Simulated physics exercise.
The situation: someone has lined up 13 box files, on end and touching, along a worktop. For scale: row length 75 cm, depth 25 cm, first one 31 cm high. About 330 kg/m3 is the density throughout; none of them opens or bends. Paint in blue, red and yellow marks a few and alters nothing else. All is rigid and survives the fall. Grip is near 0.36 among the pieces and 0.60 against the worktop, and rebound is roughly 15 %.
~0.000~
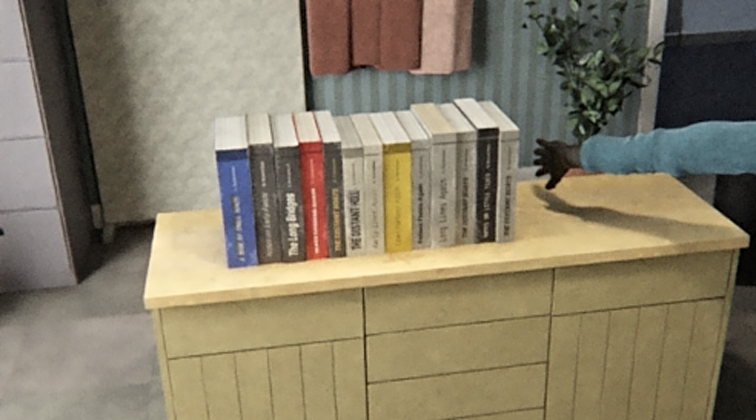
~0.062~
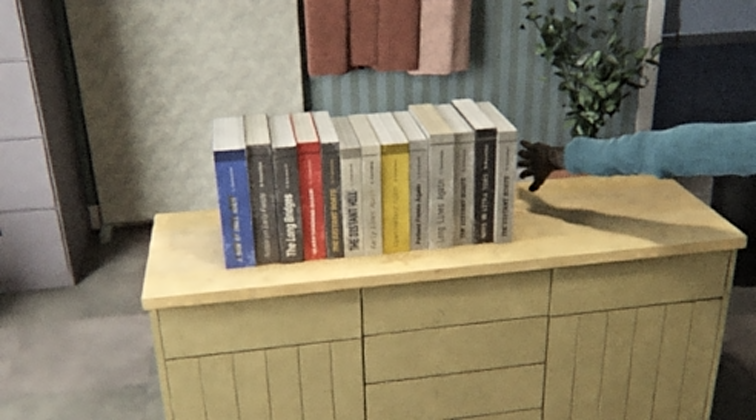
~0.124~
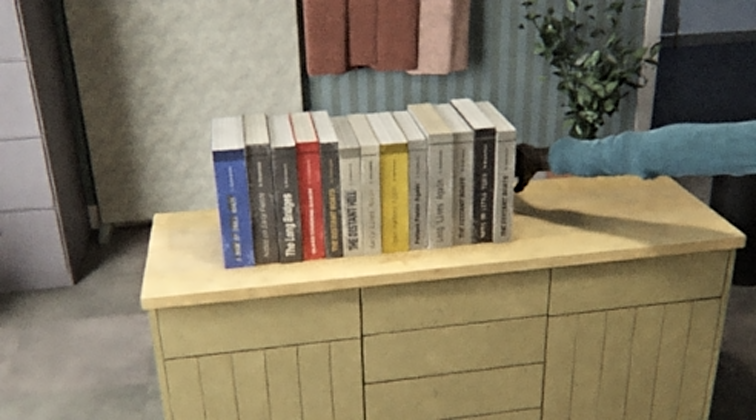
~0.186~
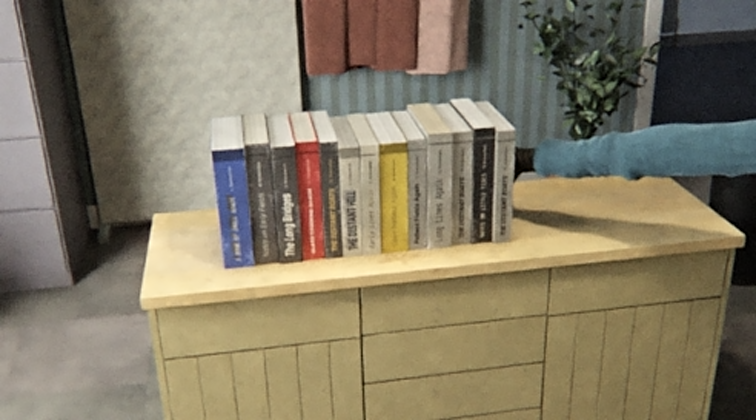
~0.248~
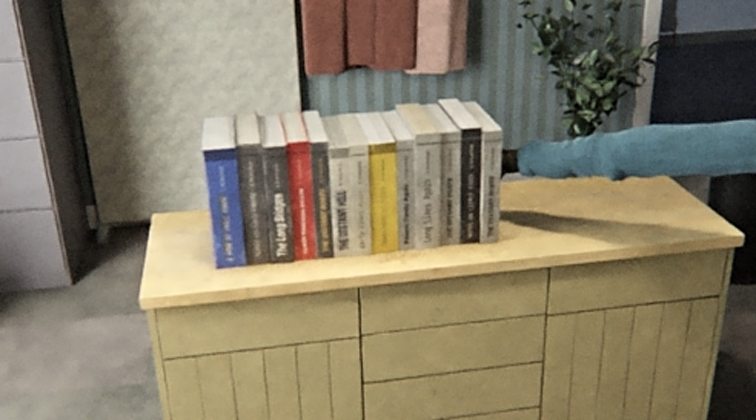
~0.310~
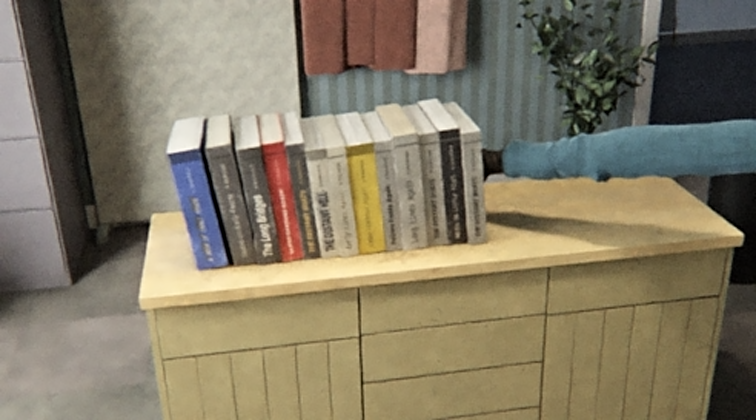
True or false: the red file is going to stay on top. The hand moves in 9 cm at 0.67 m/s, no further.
True.
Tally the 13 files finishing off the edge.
I make it 1 of them.
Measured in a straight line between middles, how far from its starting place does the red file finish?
Roughly 20 centimetres.
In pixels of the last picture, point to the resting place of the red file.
It finishes near pixel (231, 197) of the last picture.
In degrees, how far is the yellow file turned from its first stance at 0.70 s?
Tilt: Approx. 25°.
After 0.37 s, none of the 13 files off the edge, 13 disturbed; red file leaning 13°; blue file leaning 18°.
After 0.42 s, none of the 13 files off the edge, 13 disturbed; red file leaning 20°; blue file leaning 27°.
After 0.70 s, 1 of the 13 files off the edge; red file leaning 28°; blue file upside down.
After 0.90 s, 1 of the 13 files off the edge; red file leaning 39°; blue file leaning 45°, 77 cm lower.
By the end (1.2 s), 1 of the 13 files off the edge; red file leaning 40°; blue file on its side; yellow file leaning 26°. As the last picture would show them, middles, red file near (230, 197).
